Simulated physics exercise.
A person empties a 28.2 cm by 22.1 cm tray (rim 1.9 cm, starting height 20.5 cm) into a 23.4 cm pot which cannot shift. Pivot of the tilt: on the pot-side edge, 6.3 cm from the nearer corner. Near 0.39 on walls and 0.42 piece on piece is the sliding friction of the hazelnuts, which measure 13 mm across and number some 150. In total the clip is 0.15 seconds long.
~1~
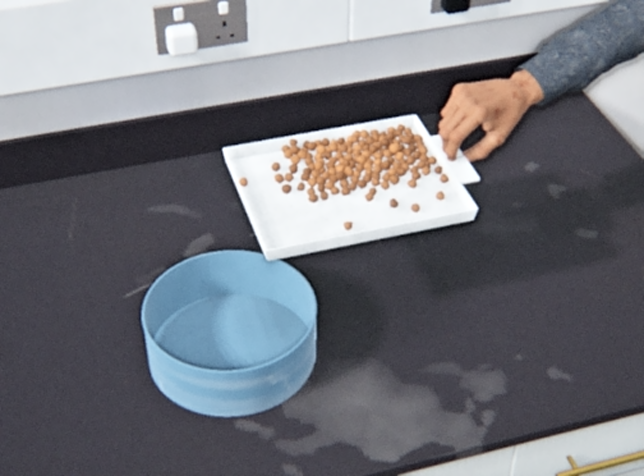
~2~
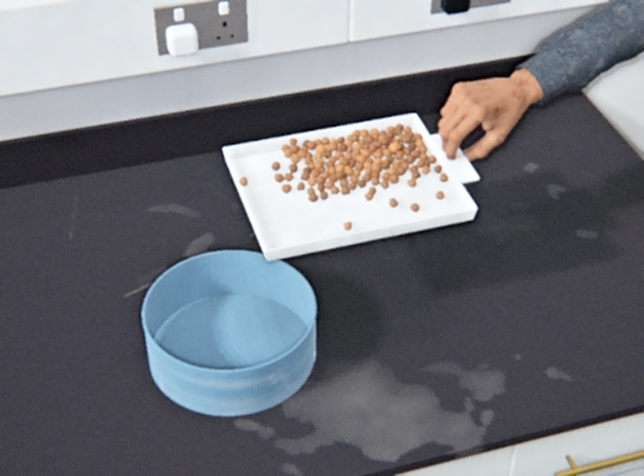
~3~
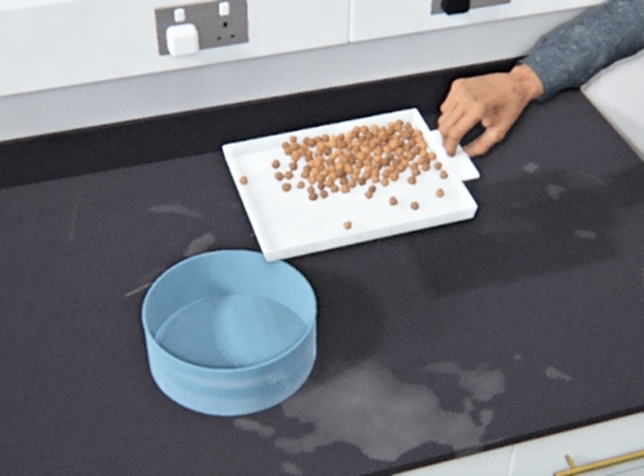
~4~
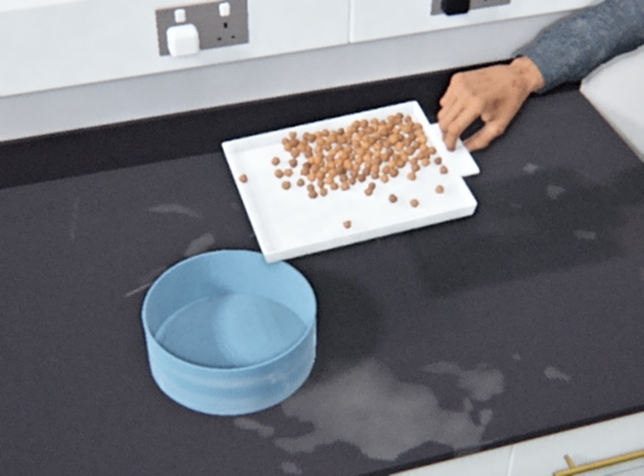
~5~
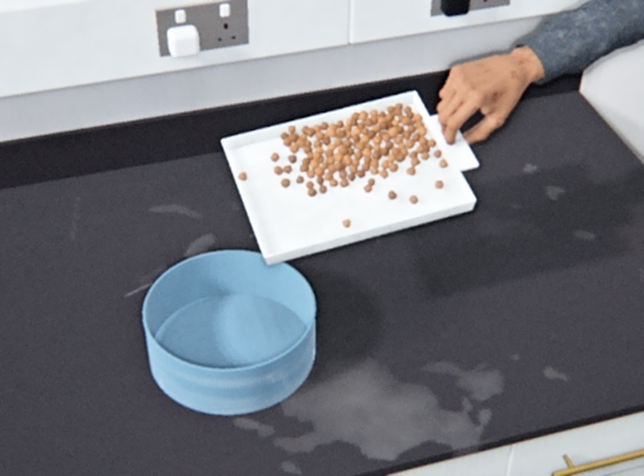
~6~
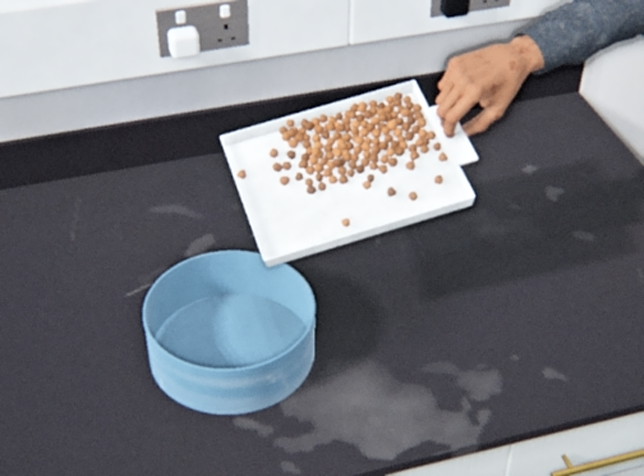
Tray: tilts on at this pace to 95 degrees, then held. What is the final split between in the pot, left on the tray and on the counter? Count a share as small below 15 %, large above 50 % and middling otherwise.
Pot: Large. Tray: Small. Counter: Middling.
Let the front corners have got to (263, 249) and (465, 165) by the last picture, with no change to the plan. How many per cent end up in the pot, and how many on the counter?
You'd end with pot at 50 and counter at 50.
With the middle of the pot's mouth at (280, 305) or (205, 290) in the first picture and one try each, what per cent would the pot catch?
The shares would be near 80 and 30 per cent respectively.
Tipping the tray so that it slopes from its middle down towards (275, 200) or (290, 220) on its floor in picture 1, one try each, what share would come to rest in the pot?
Near 50 and 90 per cent, in that order.
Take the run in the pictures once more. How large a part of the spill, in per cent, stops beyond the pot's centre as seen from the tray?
Near 60 in a hundred.
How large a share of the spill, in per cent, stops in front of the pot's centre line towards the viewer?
100 %.
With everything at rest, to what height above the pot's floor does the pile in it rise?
2.5 cm.
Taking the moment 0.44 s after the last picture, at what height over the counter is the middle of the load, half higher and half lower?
Median height: Approx. 22 cm.
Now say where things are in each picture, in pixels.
The first picture shows tray tilt 0 degrees, front corners at (268, 249) and (474, 208); middle of the pieces at (358, 160); pot at (230, 308).
The second picture shows tray tilt 1 degrees, front corners at (268, 249) and (474, 207); middle of the pieces at (358, 159).
The third picture shows tray tilt 2 degrees, front corners at (267, 250) and (473, 206); middle of the pieces at (358, 156).
The fourth picture shows tray tilt 5 degrees, front corners at (267, 252) and (473, 203), lowest corner left front; middle of the pieces at (358, 152).
The fifth picture shows tray tilt 9 degrees, front corners at (267, 255) and (472, 199), lowest corner left front; middle of the pieces at (357, 146).
The sixth picture shows tray tilt 14 degrees, front corners at (266, 258) and (471, 195), lowest corner left front; middle of the pieces at (356, 139); pot at (230, 307).
Then, 0.26 s after the last picture, tilt 54 degrees; the tray holds 100 %, the pot 0 %.
Then, 0.44 s after the last picture, tilt 82 degrees; the tray holds 85 %, the pot 0 %.
Then, 0.73 s after the last picture, tilt 95 degrees; the tray holds 5 %, the pot 65 %.
In the end, pot 75 %, tray 0 %, counter 25 %.
